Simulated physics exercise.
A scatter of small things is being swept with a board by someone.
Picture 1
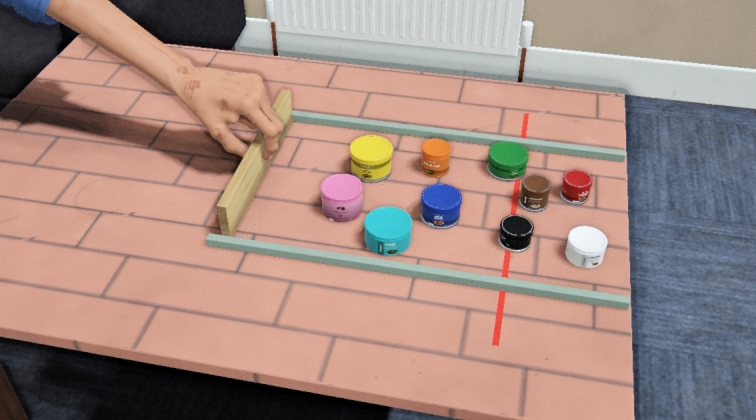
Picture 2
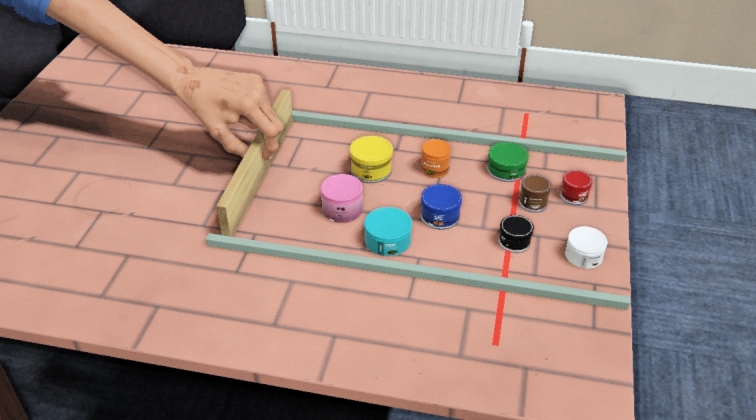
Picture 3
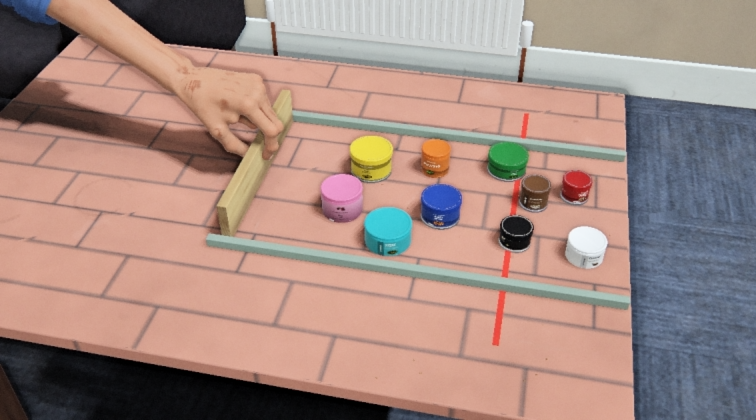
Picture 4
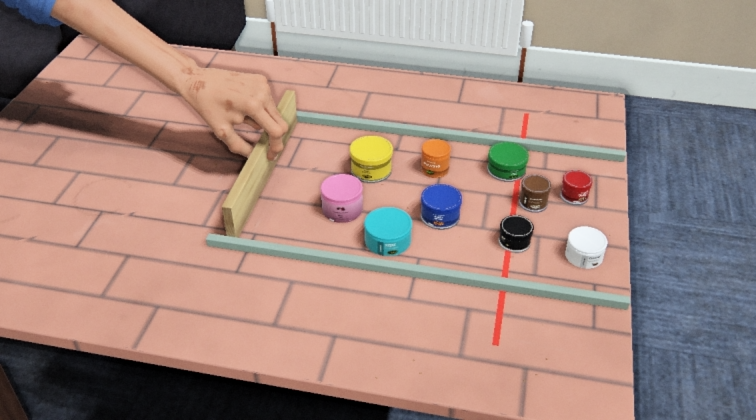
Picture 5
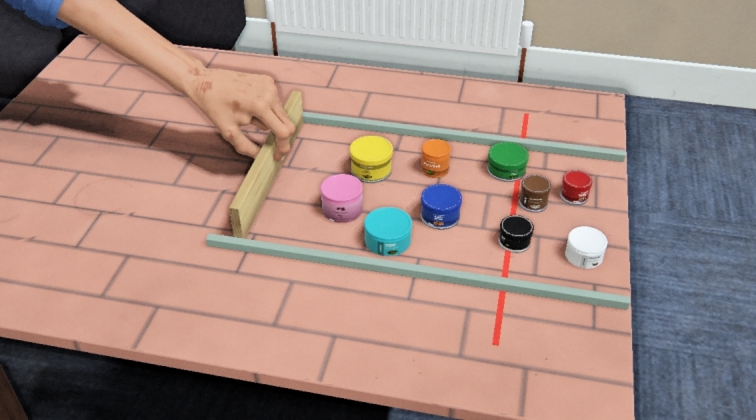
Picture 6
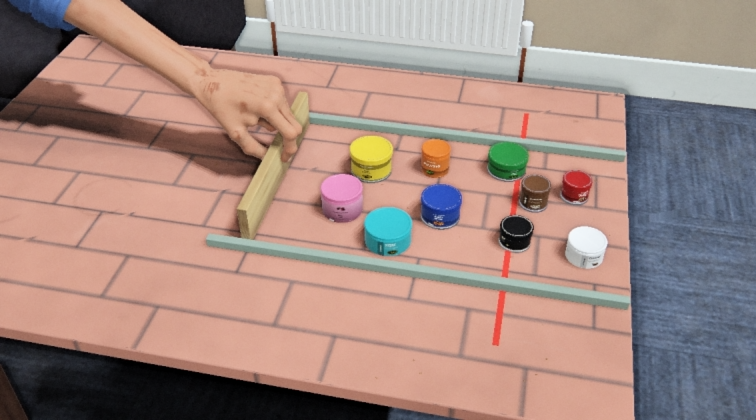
A wooden board, held upright by a person's hand, stays still at first, then slides slightly right between two pale green strips toward a group of colourful lidded pots, which remain motionless around a red line on the table.
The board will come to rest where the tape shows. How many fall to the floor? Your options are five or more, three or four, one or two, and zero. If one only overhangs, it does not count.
My pick is zero.
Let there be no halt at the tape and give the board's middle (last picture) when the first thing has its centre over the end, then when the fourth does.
For the first, roughly (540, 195); for the next, roughly (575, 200).
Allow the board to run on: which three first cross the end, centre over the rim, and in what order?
First the white tub, next the red pot, then the brown pot.
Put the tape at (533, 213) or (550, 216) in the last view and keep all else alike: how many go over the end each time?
Tallies in order: 0 and 1.
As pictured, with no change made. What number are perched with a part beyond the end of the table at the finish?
It's 0.
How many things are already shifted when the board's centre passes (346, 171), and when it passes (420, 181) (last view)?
It comes to 2 for the first spot, 5 for the other.
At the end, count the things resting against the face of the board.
The answer is 4.
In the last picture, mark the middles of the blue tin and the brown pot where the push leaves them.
First at (568, 213); second at (575, 192).
A little later, none off yet; white tub at rest near (586, 248); red pot at rest near (576, 188); brown pot at rest near (535, 194).
When it is over, the number that fall off is zero.
